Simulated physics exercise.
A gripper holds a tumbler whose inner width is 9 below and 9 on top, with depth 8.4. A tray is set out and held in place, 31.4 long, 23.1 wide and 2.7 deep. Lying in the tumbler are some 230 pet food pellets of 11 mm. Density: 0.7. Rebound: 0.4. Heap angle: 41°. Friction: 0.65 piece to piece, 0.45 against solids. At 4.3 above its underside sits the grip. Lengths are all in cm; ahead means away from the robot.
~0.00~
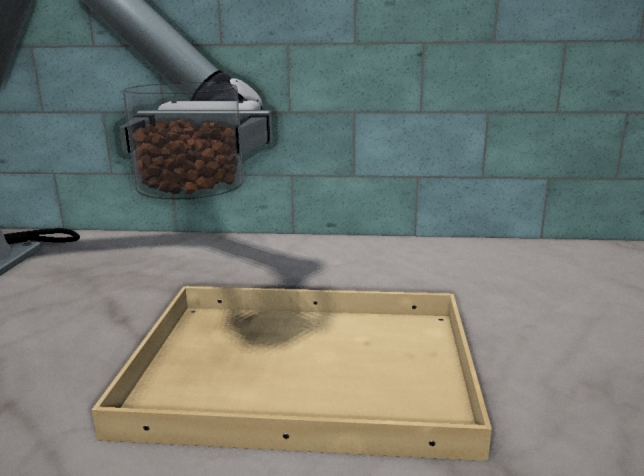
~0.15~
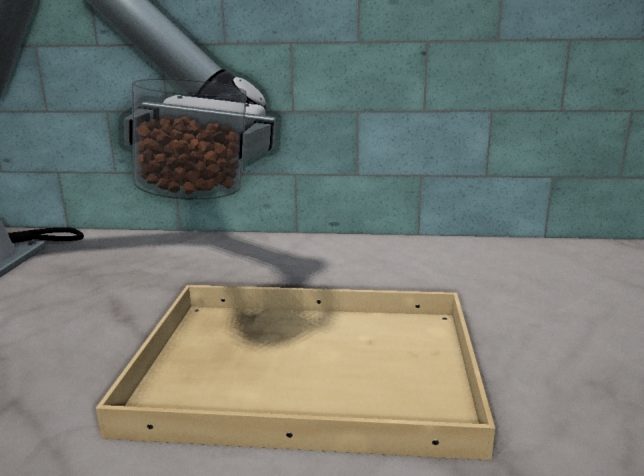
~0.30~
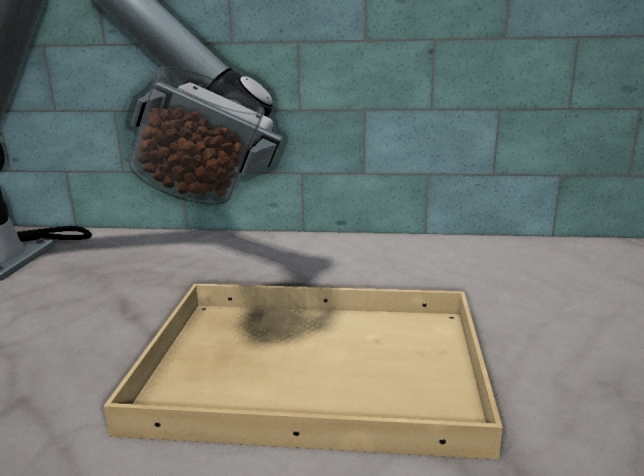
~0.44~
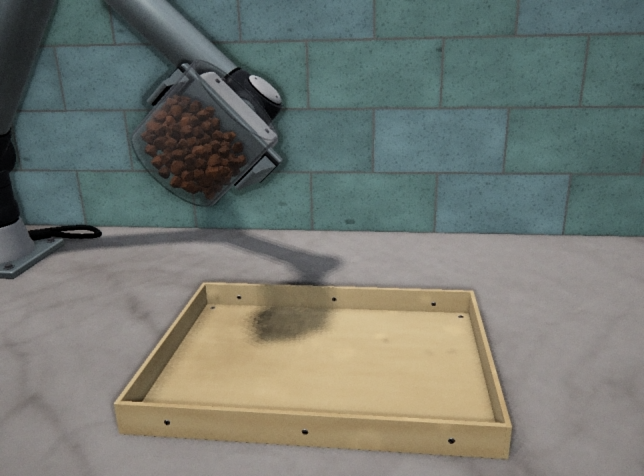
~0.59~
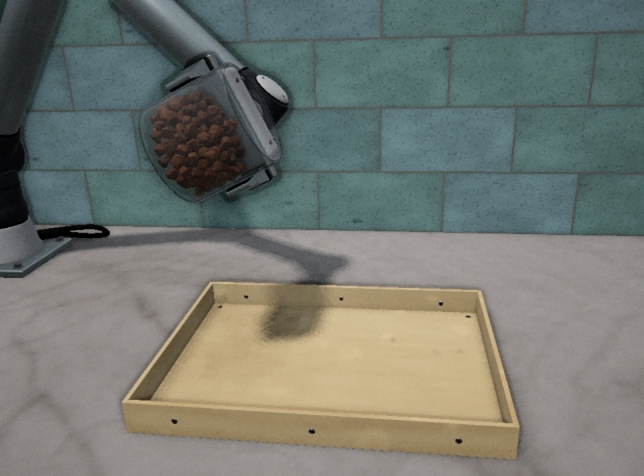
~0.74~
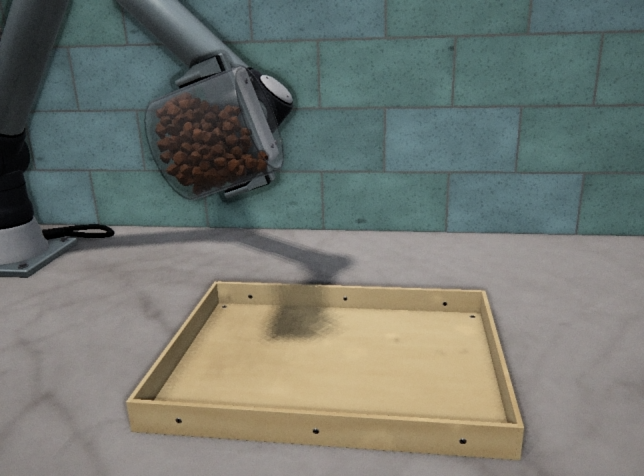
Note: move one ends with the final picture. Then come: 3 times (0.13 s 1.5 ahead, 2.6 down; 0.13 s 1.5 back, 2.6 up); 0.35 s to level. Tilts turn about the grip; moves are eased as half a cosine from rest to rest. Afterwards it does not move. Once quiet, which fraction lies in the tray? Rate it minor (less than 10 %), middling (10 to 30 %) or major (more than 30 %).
Minor, less than 10 %.
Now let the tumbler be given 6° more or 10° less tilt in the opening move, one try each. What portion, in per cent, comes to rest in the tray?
First try near 0 %, second near 0 %.
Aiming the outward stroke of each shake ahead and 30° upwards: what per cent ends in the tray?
It comes to around 20 percent.
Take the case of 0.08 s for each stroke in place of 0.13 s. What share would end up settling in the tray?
10 %.
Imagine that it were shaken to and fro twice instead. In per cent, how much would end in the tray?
Estimate: Around 0 %.
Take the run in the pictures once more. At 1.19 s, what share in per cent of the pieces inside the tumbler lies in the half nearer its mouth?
I'd guess about 25 percent of it.
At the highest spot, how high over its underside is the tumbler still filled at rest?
I'd put it at close to 8.0 centimetres.
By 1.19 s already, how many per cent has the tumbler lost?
Near 0 per cent so far.
After 1.19 s, tilted 71° forward, highest piece 24 above the table; 227 in the tumbler.
After 1.64 s, tilted 51° forward, highest piece 25 above the table; 227 in the tumbler.
After 2.07 s, level, highest piece 27 above the table; 227 in the tumbler.
After 3.12 s, level, highest piece 27 above the table; 227 in the tumbler.
In the end, 227 in the tumbler. That is 0 % in the tray.
